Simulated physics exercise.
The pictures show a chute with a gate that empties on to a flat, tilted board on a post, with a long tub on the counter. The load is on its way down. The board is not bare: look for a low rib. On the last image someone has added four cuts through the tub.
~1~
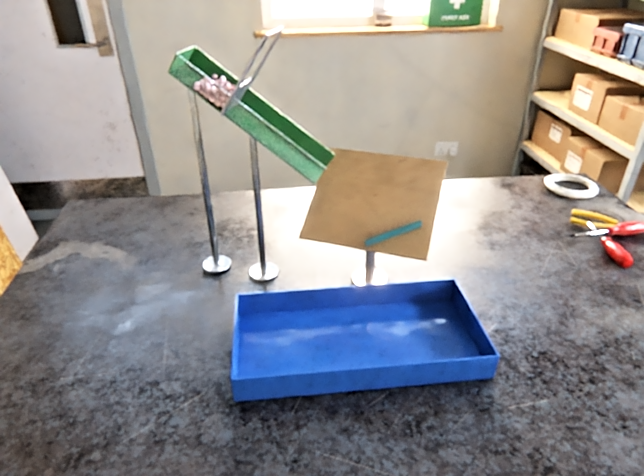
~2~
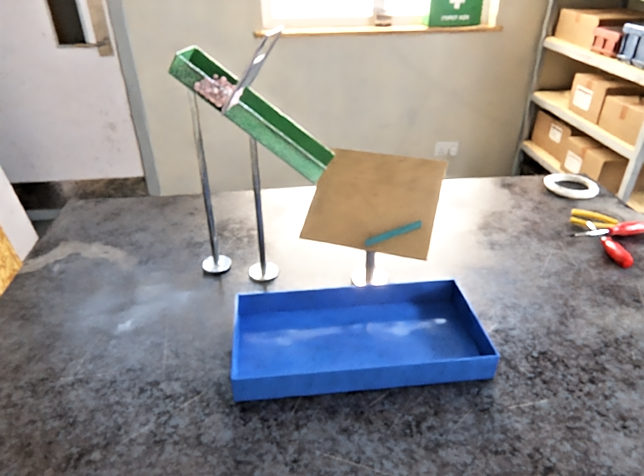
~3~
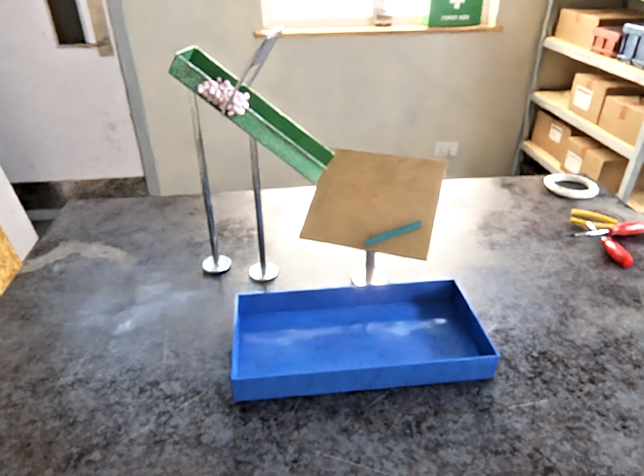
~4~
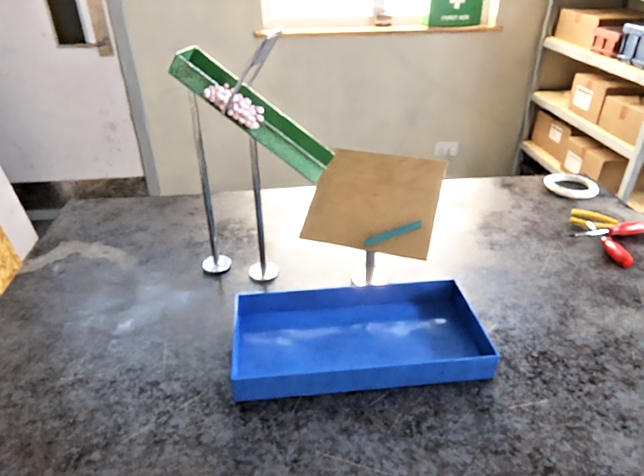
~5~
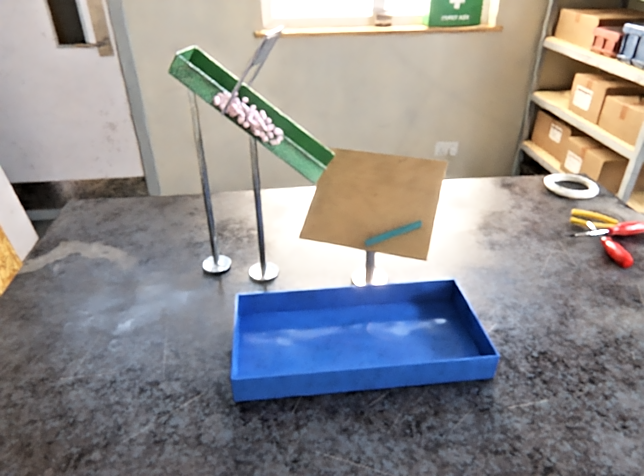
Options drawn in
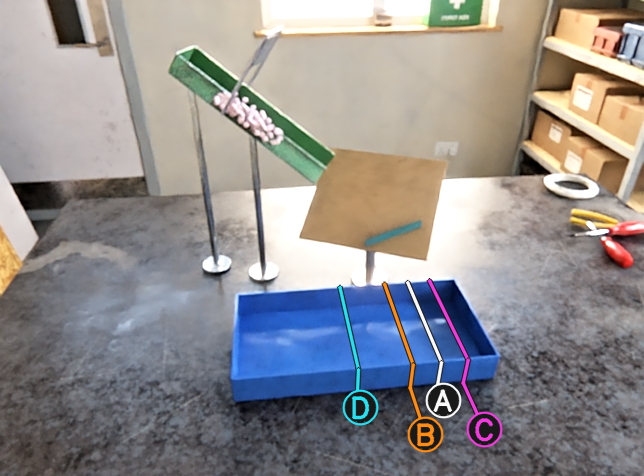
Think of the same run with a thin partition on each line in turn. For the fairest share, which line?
Line D.
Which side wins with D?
More lands on the left.
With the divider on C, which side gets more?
More lands on the left.
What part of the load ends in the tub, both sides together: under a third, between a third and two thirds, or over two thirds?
It is over two thirds.
On the marked copy, line A crosses the front rim at (441, 361); line B crosses the front rim at (412, 363); line C crosses the front rim at (467, 358); line D crosses the front rim at (358, 368).
If A is chosen, of what is caught, all but a few on the left of the divider, a small share on the right.
If B is chosen, of what is caught, the bulk on the left of the divider, a small share on the right.
If C is chosen, of what is caught, all but a few on the left of the divider, only a few on the right.
If D is chosen, of what is caught, close to two thirds on the left of the divider, close to a third on the right.
